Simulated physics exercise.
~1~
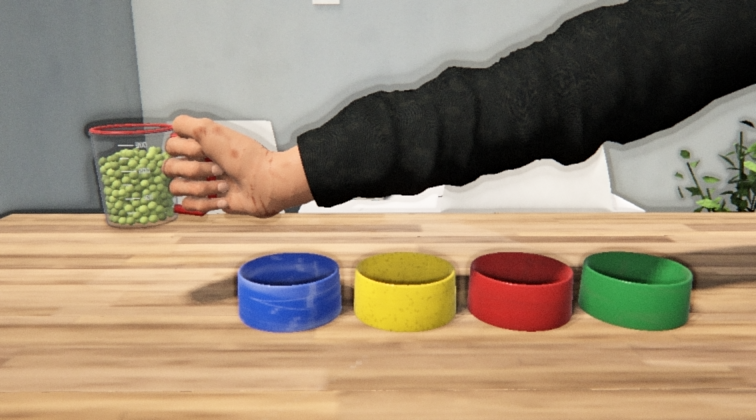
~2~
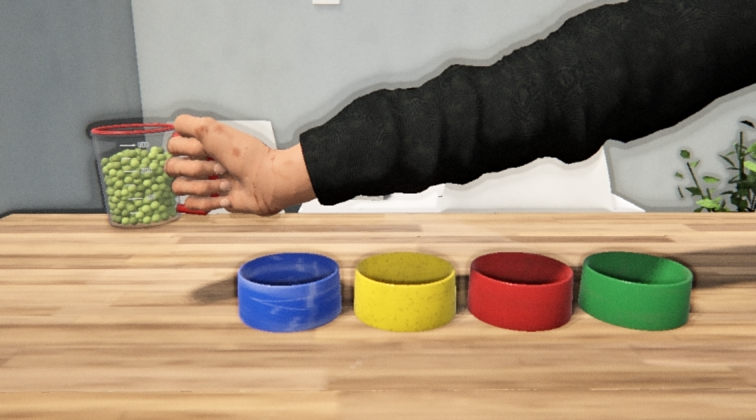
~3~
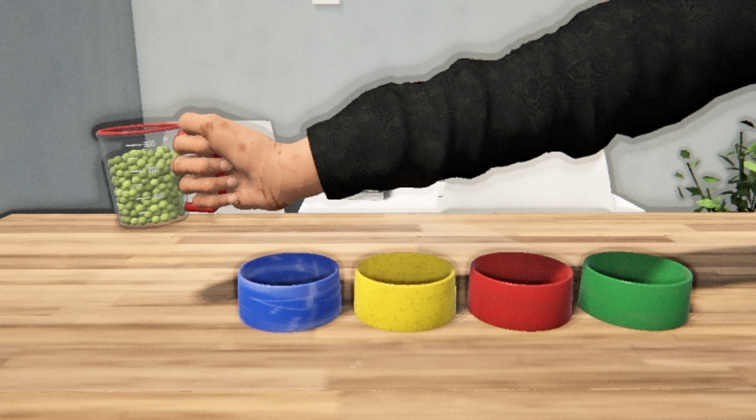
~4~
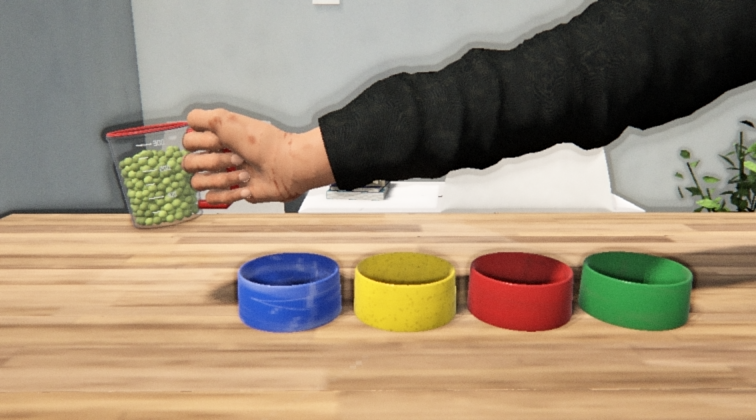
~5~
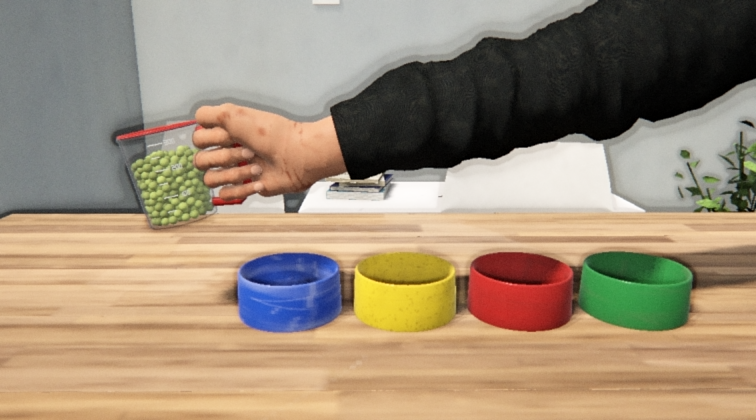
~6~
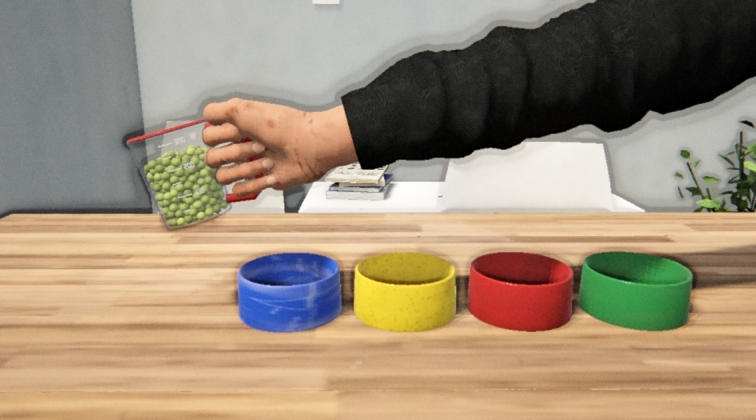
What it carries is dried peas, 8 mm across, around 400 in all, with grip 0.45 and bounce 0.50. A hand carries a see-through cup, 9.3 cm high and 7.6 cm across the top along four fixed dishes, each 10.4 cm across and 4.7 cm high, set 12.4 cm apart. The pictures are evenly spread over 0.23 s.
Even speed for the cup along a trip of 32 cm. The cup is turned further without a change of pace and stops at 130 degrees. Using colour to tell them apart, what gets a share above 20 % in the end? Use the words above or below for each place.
Red dish: Below; blue dish: Below; green dish: Below; yellow dish: Above; counter: Below.
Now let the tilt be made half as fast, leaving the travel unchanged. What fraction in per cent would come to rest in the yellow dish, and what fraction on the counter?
Yellow 100; counter 0.
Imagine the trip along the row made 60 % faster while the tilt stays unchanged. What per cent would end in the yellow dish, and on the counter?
The shares would then be yellow 100 and counter 0.
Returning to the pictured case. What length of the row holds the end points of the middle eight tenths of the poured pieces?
The stretch is around 6 cm long.
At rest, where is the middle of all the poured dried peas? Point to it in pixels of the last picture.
Look around (398, 290) in the last picture.
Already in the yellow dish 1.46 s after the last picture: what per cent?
Around 100 in a hundred by then.
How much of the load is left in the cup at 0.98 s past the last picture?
That would be some 90 per cent.
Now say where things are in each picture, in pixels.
Cup at (138, 175), tilt 0 degrees, lip at (95, 129), moved 0.0 cm; middle of the pieces at (138, 182); blue dish at (289, 269); yellow dish at (405, 268); red dish at (521, 268); green dish at (636, 268), in the first frame.
Cup at (141, 175), tilt 1 degrees, lip at (97, 130), moved 0.2 cm; middle of the pieces at (141, 182), in the second frame.
Cup at (148, 175), tilt 3 degrees, lip at (103, 131), moved 0.9 cm; middle of the pieces at (148, 182), in the third frame.
Cup at (159, 175), tilt 7 degrees, lip at (112, 134), moved 2.1 cm; middle of the pieces at (160, 182), in the fourth frame.
Cup at (172, 175), tilt 11 degrees, lip at (122, 137), moved 3.4 cm; middle of the pieces at (173, 182), in the fifth frame.
Cup at (184, 175), tilt 15 degrees, lip at (132, 141), moved 4.7 cm; middle of the pieces at (186, 182); blue dish at (289, 269); yellow dish at (405, 268); red dish at (521, 268); green dish at (636, 268), in the sixth frame.
Then, 0.59 s after the last picture, tilt 70 degrees; cup holds 100 %.
Then, 0.98 s after the last picture, tilt 106 degrees; cup holds 90 %, yellow 5 %.
Then, 1.46 s after the last picture, tilt 130 degrees; cup holds 0 %, yellow 100 %.
In the end, red 0 %, blue 0 %, green 0 %, yellow 100 %, counter 0 %.
